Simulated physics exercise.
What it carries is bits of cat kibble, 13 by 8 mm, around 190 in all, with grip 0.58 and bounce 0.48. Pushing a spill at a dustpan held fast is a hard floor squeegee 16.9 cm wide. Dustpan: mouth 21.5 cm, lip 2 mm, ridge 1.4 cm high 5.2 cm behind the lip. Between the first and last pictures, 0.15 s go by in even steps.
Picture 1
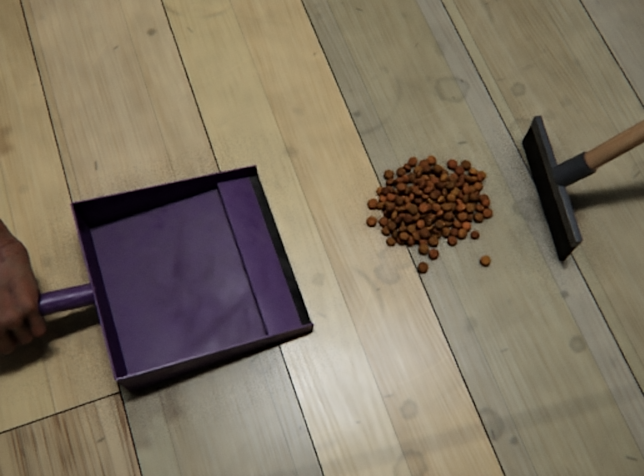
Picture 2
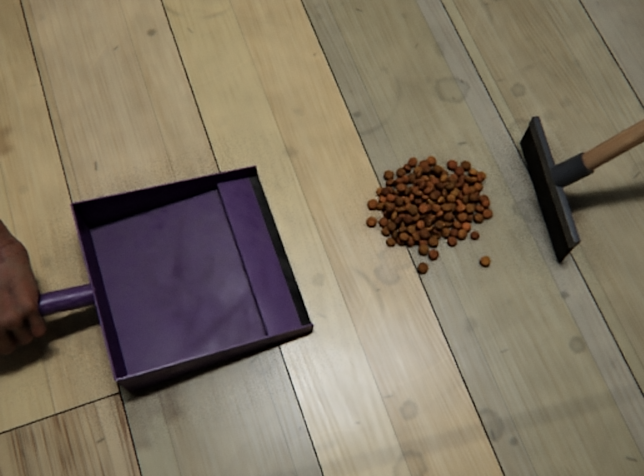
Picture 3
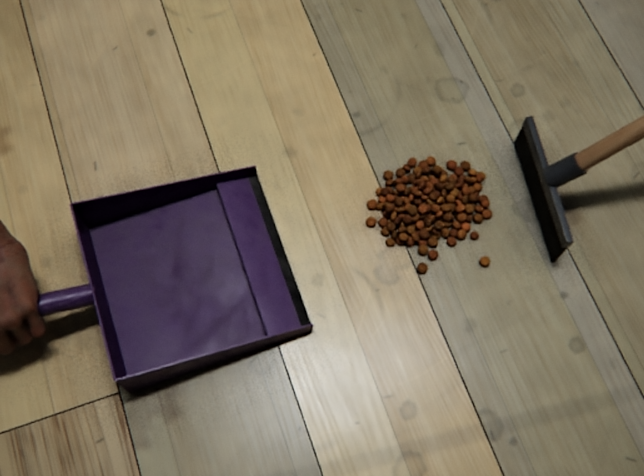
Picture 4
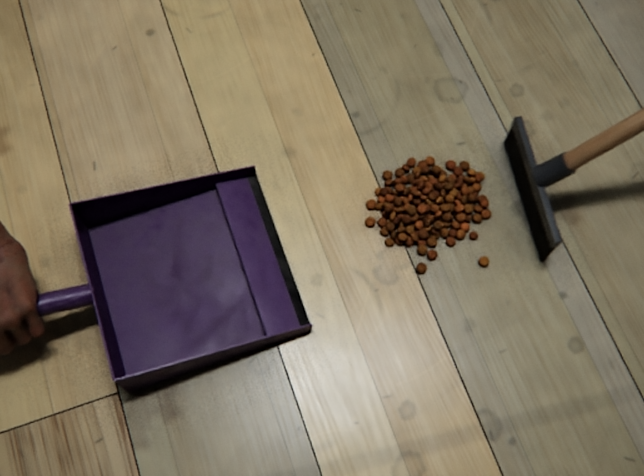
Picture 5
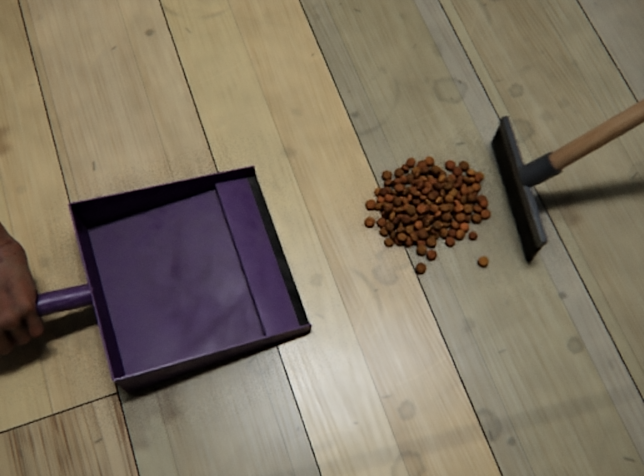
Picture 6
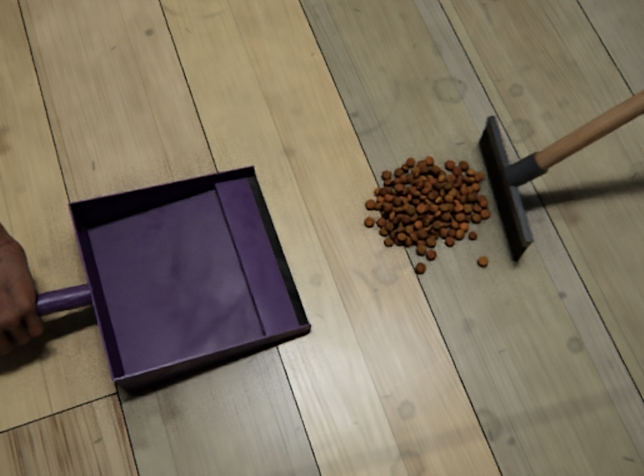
At the start, a hand at the left holds a purple dustpan on a wooden floor, with a heap of small brown kibble to its right and a dark squeegee farther right. The squeegee then slides left, closing the gap until its blade is right beside the heap, while the kibble and dustpan stay still.
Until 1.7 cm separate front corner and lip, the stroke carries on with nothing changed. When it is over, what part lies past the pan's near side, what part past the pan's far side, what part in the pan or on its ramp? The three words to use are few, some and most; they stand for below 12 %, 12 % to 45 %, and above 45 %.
Near side: Few, far side: Some, pan: Some.
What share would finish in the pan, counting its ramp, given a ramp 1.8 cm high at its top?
Something like 35 per cent, ramp included.
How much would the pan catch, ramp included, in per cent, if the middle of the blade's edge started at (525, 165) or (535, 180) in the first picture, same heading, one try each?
First try about 20 per cent, second about 30 per cent.
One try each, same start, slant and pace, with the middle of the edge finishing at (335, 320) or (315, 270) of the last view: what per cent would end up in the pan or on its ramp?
About 5 % and 25 %.
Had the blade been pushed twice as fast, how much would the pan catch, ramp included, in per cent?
Then around 45 per cent.
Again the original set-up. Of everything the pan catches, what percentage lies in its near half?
About 20 %.
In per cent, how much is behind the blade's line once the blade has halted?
Estimate: Around 15 %.
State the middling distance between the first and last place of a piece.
I'd put it near 22 cm.
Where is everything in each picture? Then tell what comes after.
Blade from (575, 242) to (536, 123), moved 0.0 cm, 0 of the pieces shifted so far; middle of the pieces at (427, 203); pan at (182, 282), in the first picture.
Blade from (573, 243) to (534, 124), moved 0.3 cm, 0 of the pieces shifted so far; middle of the pieces at (427, 204), in the second picture.
Blade from (566, 243) to (528, 124), moved 1.0 cm, 0 of the pieces shifted so far; middle of the pieces at (426, 204), in the third picture.
Blade from (555, 243) to (517, 124), moved 2.2 cm, 0 of the pieces shifted so far; middle of the pieces at (425, 204), in the fourth picture.
Blade from (541, 243) to (504, 124), moved 3.8 cm, 0 of the pieces shifted so far; middle of the pieces at (425, 204), in the fifth picture.
Blade from (527, 242) to (490, 123), moved 5.4 cm, 0 of the pieces shifted so far; middle of the pieces at (425, 204); pan at (180, 282), in the sixth picture.
Then, 0.25 s after the last picture, middle of the blade 16 cm from the lip; 0 % over the lip, far side 0 %, near side 0 %.
Then, 0.42 s after the last picture, middle of the blade 7 cm from the lip; 0 % over the lip, far side 5 %, near side 0 %.
Then, 0.71 s after the last picture, middle of the blade 3 cm from the lip; 35 % over the lip, far side 15 %, near side 0 %.
In the end, near side 0 %, far side 15 %, pan 35 %, in front of the lip or behind the blade 45 %.
